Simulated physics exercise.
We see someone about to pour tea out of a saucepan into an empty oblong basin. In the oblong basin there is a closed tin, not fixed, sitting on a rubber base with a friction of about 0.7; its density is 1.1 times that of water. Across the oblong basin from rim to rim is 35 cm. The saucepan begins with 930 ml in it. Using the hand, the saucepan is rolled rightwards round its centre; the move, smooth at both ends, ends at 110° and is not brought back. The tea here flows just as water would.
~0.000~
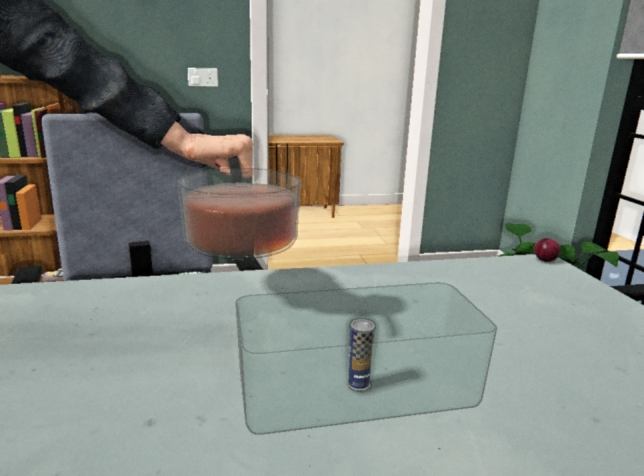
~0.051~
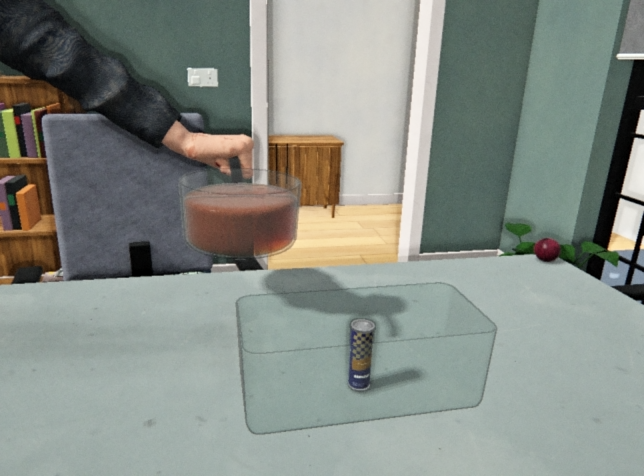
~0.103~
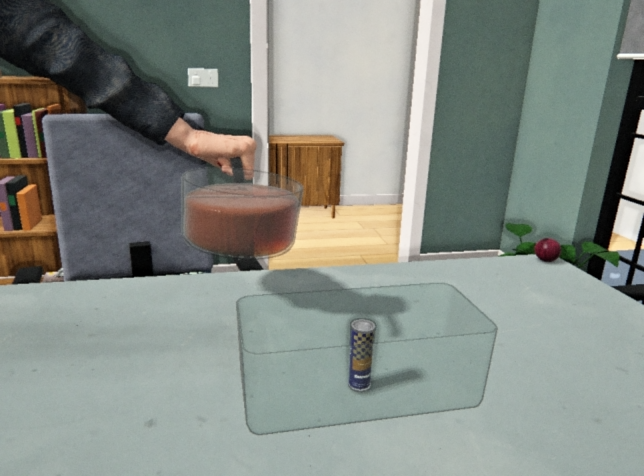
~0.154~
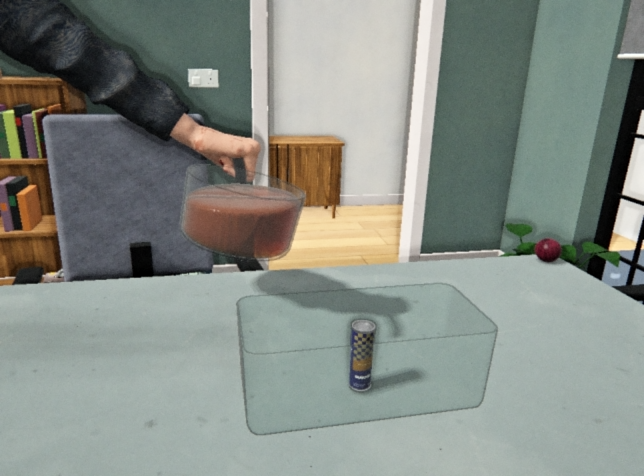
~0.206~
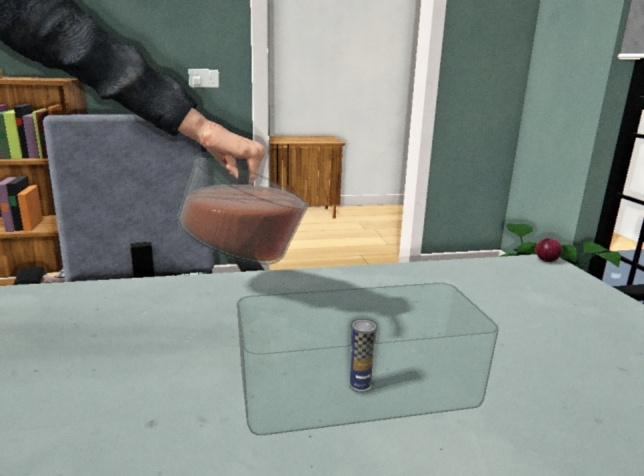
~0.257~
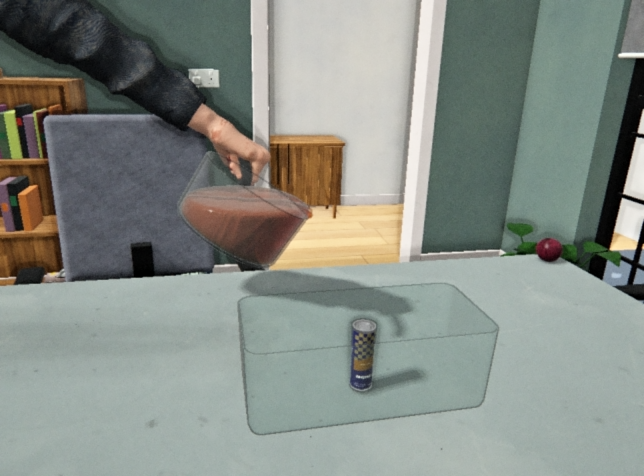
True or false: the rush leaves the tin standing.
False.
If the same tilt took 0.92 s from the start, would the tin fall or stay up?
In that case the tin overturns.
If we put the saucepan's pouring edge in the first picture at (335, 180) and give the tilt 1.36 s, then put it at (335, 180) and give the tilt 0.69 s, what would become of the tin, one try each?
Trial 1 - tin stays standing; trial 2 - tin tips.
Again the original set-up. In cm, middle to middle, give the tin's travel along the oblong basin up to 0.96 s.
Around 4 cm.
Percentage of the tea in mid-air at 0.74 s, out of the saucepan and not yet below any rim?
Something like 7 per cent of the total.
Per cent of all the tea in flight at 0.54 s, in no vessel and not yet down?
46 per cent.
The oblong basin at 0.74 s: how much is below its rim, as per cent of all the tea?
I reckon close to 88 per cent.
After 0.54 s the tilt is 97° and 28 per cent is still to pour; the tin stands where it began.
After 0.74 s the tilt is 110° and 5 per cent is still to pour; the tin leans 6°.
After 0.96 s the tilt is 110° and 0 per cent is still to pour; the tin leans 20°.
After 1.19 s the tilt is 110° and 0 per cent is still to pour; the tin lies on its side.
In the end the tin lies on its side.
